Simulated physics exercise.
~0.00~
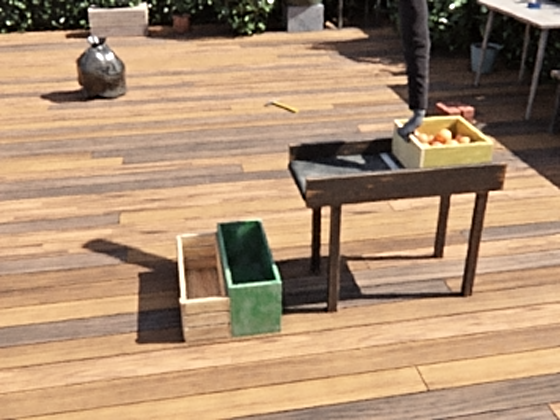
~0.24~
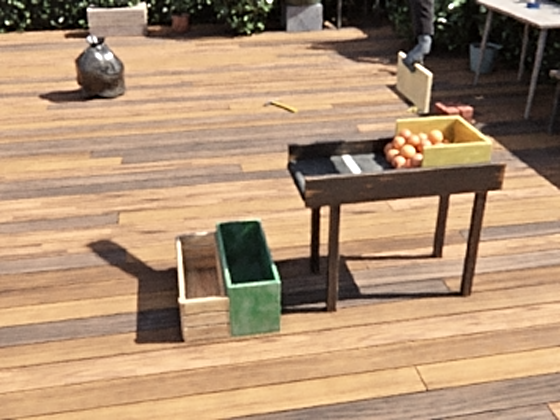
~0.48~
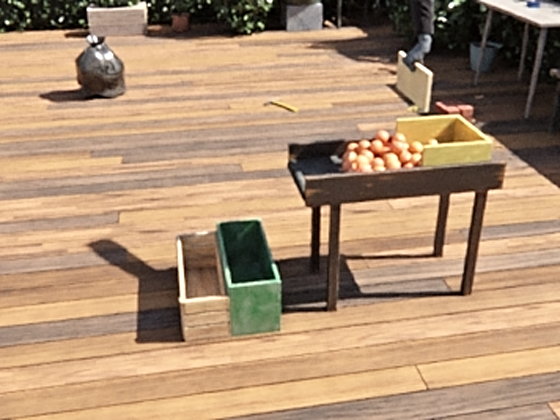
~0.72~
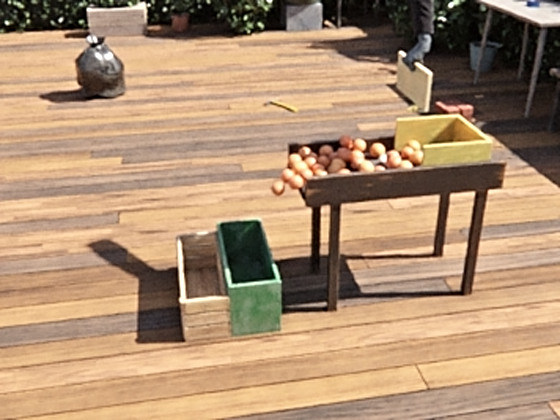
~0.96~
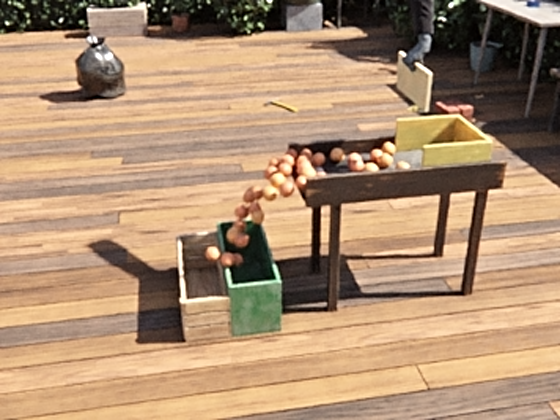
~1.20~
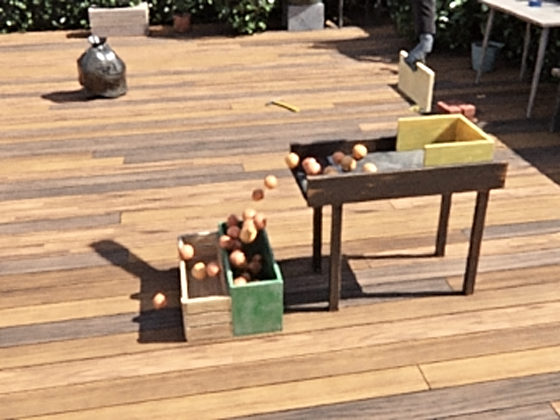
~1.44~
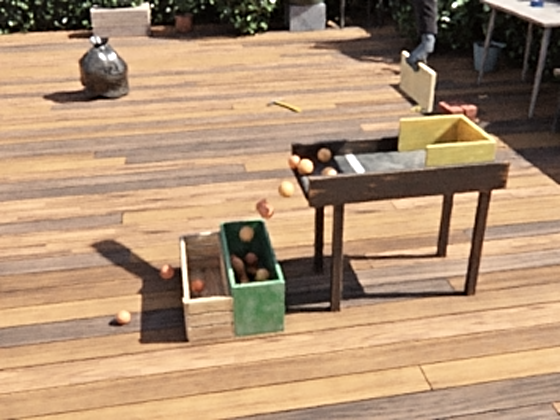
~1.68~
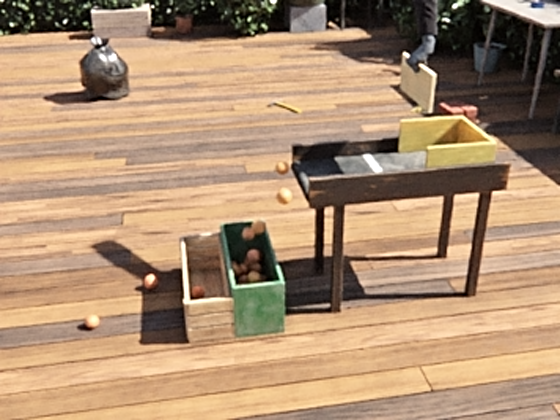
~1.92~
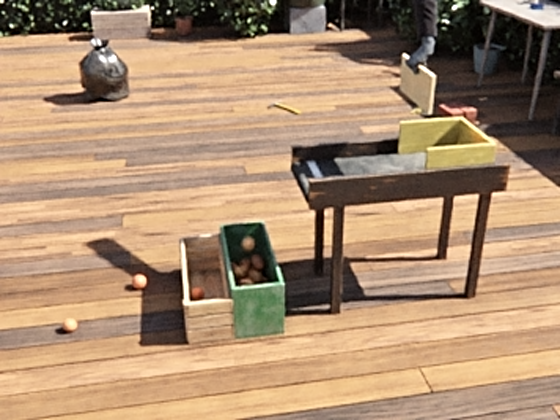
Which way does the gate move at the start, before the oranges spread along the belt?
The gate moves up, raised by the gloved hand that holds it.
